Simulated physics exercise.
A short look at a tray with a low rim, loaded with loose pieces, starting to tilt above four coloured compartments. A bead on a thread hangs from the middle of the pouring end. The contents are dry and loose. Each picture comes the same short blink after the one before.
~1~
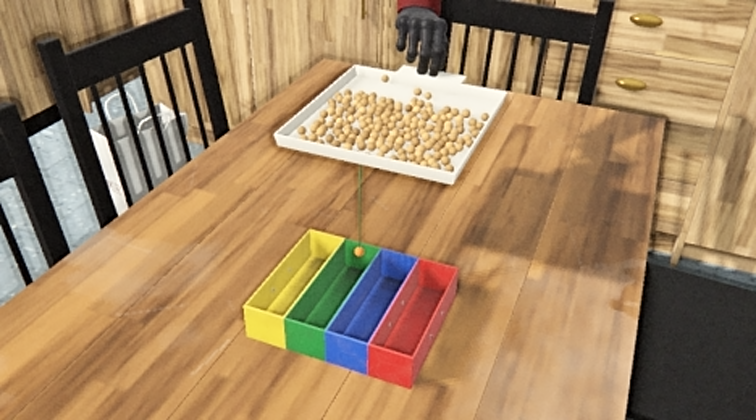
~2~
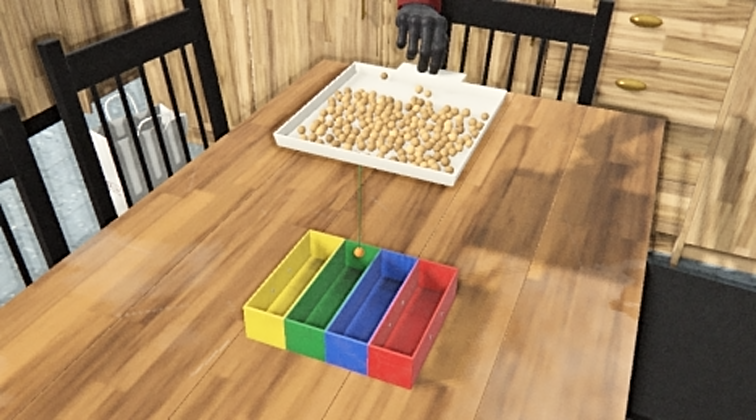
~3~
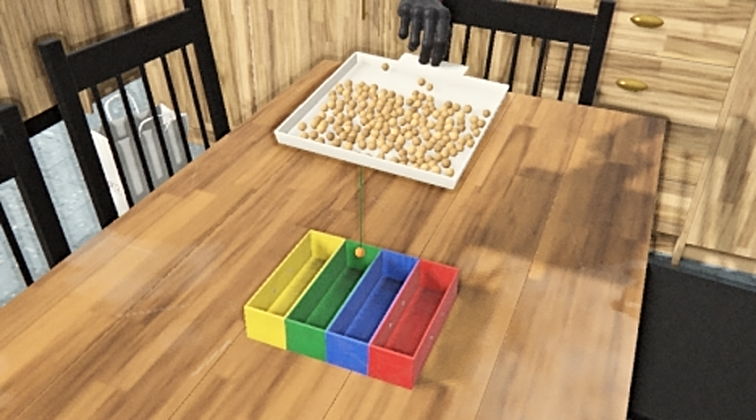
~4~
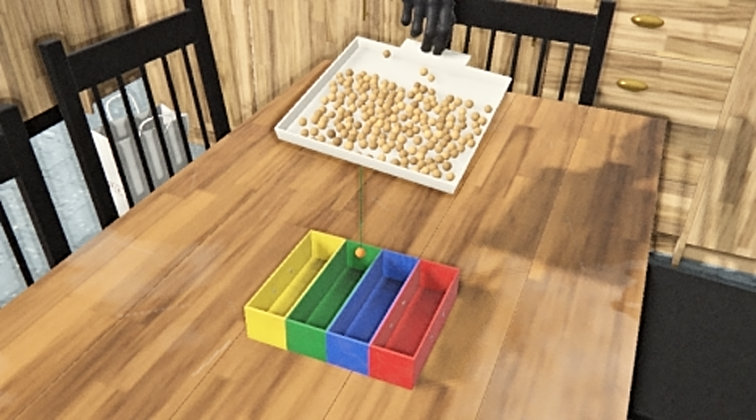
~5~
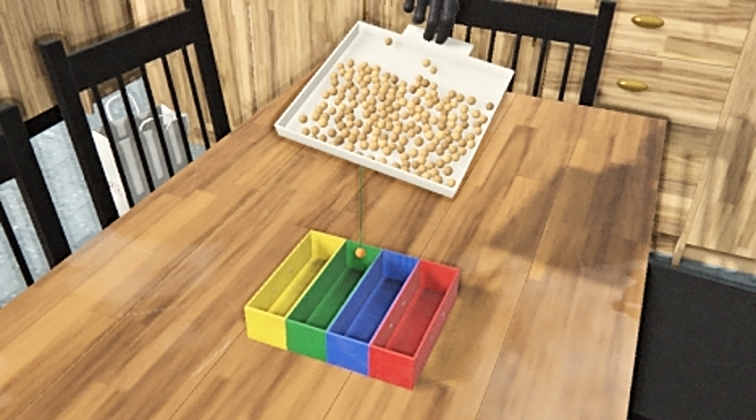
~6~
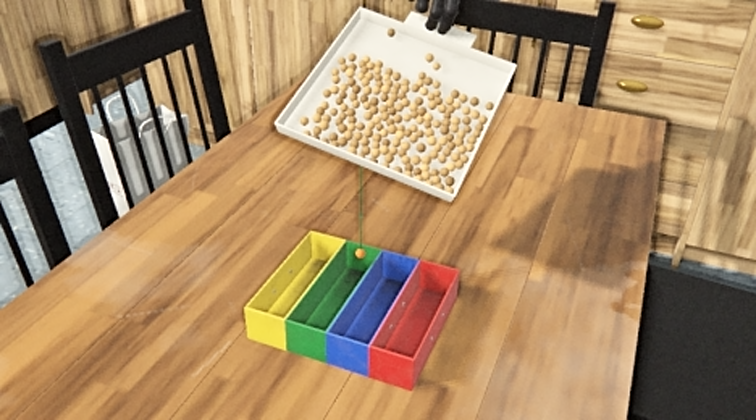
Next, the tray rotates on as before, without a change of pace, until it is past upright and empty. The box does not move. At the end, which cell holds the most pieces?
It favours the red compartment.
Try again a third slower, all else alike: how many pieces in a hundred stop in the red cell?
It comes to 50 per cent or so.
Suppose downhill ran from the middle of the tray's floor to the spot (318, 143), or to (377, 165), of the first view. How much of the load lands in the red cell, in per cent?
In turn 0 and 30 in a hundred.
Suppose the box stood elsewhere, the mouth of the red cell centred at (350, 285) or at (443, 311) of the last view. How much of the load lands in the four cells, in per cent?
About 0 and 90 per cent.
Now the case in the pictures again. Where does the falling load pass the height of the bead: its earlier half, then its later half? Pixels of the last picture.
First near (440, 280), later near (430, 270).
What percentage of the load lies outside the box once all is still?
Roughly 30 in a hundred.
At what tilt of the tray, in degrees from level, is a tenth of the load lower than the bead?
Near 75 degrees.
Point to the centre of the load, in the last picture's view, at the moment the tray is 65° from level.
At about (418, 152).
Just after the last frame, tray tipped steeply; almost all on the tray; just a few in the red cell; about a tenth falling or outside the box.
A moment on, tray tipped past a quarter turn; about a tenth on the tray; roughly half in the red cell; about a tenth in the blue cell; just a few in the yellow cell; roughly a third falling or outside the box.
Further on, tray tipped past a quarter turn; roughly two thirds in the red cell; about a tenth in the blue cell; just a few in the green cell; just a few in the yellow cell; roughly a quarter falling or outside the box.
When it is over, tray tipped past a quarter turn; roughly two thirds in the red cell; about a tenth in the blue cell; just a few in the green cell; just a few in the yellow cell; roughly a quarter outside the box.
